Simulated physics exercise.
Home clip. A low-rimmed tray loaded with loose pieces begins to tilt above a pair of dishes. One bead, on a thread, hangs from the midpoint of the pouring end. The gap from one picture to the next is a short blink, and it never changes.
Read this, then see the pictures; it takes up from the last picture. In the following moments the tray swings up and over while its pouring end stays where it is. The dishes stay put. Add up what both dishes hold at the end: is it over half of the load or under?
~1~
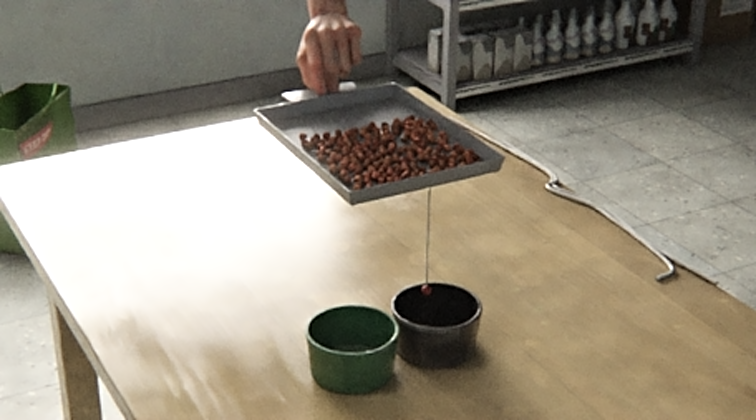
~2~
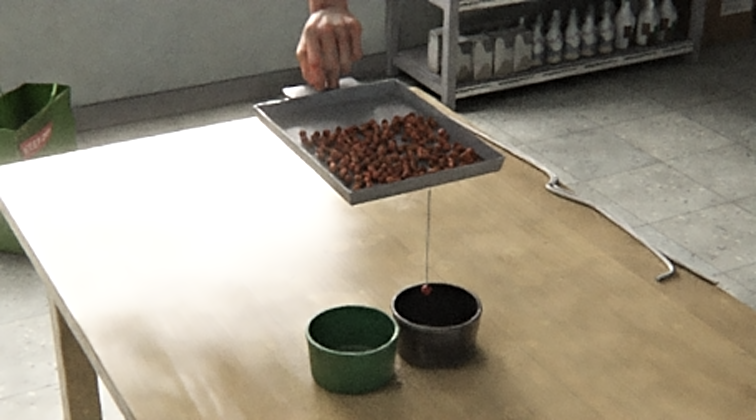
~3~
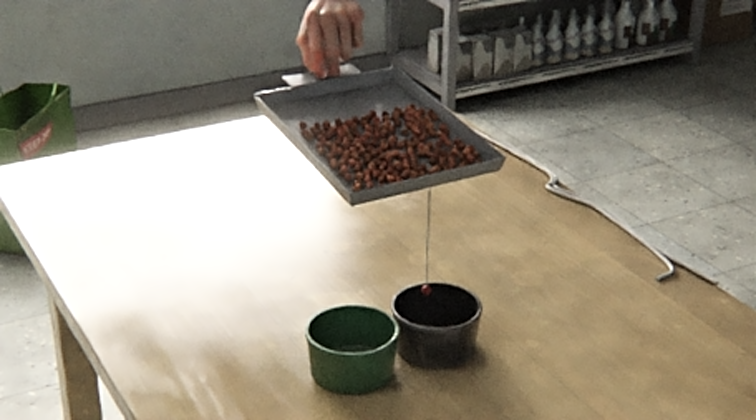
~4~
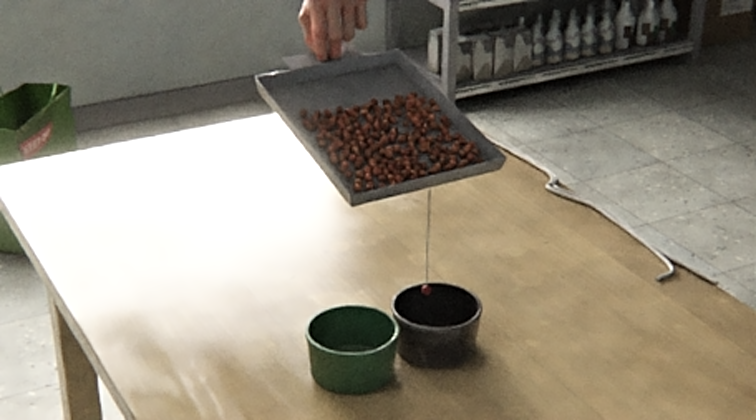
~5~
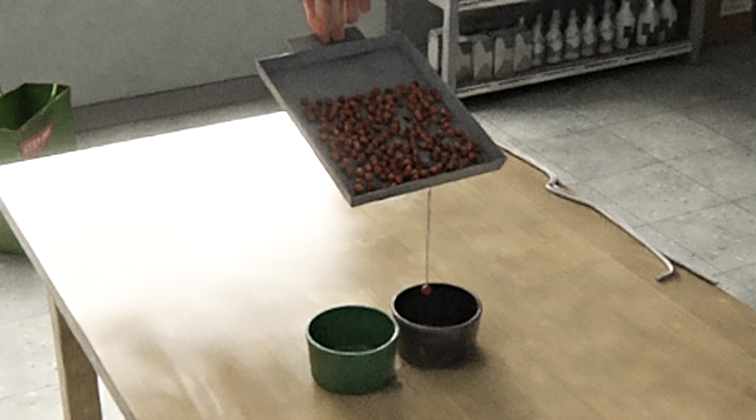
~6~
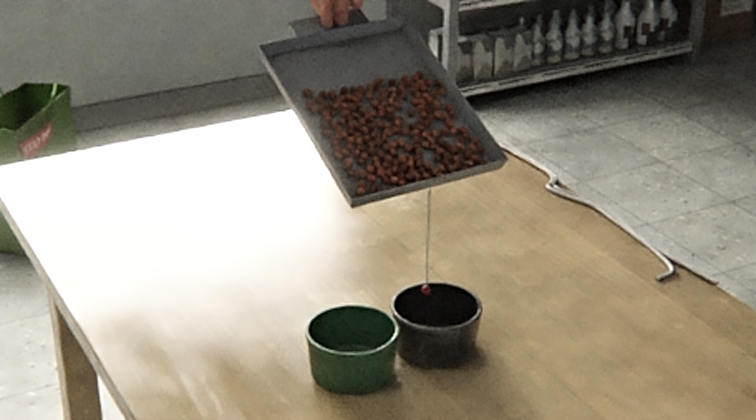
The dishes gather below half.
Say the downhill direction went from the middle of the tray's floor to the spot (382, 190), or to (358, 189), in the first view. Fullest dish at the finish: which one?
In the first case it's the one on the left, in the second the one on the left.
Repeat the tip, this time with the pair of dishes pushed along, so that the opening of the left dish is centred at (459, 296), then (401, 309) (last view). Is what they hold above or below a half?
At the first place not half, at the second the smaller part.
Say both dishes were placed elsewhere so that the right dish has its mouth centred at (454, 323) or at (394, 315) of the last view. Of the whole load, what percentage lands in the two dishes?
First position: Some 80 %; second position: Some 20 %.
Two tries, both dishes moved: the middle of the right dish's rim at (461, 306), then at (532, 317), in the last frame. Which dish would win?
In the first try it's the one on the left, and in the second it's the one on the left.
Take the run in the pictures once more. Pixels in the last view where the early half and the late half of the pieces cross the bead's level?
Close to (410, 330), then close to (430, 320).
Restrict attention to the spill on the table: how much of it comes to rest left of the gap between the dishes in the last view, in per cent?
That comes to about 20 per cent of the pieces.
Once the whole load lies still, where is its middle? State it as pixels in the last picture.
Roughly at pixel (438, 390).
Soon after the last picture, tray tipped steeply; nearly all on the tray; a stray few in the air.
A little later, tray tipped past a quarter turn; about a quarter on the tray; a small part in the left dish; a stray few in the right dish; a small part outside both; about half in the air.
Later still, tray tipped past a quarter turn; about a quarter in the left dish; a small part in the right dish; about two thirds outside both.
At rest, tray tipped past a quarter turn; about a quarter in the left dish; a small part in the right dish; about two thirds outside both.
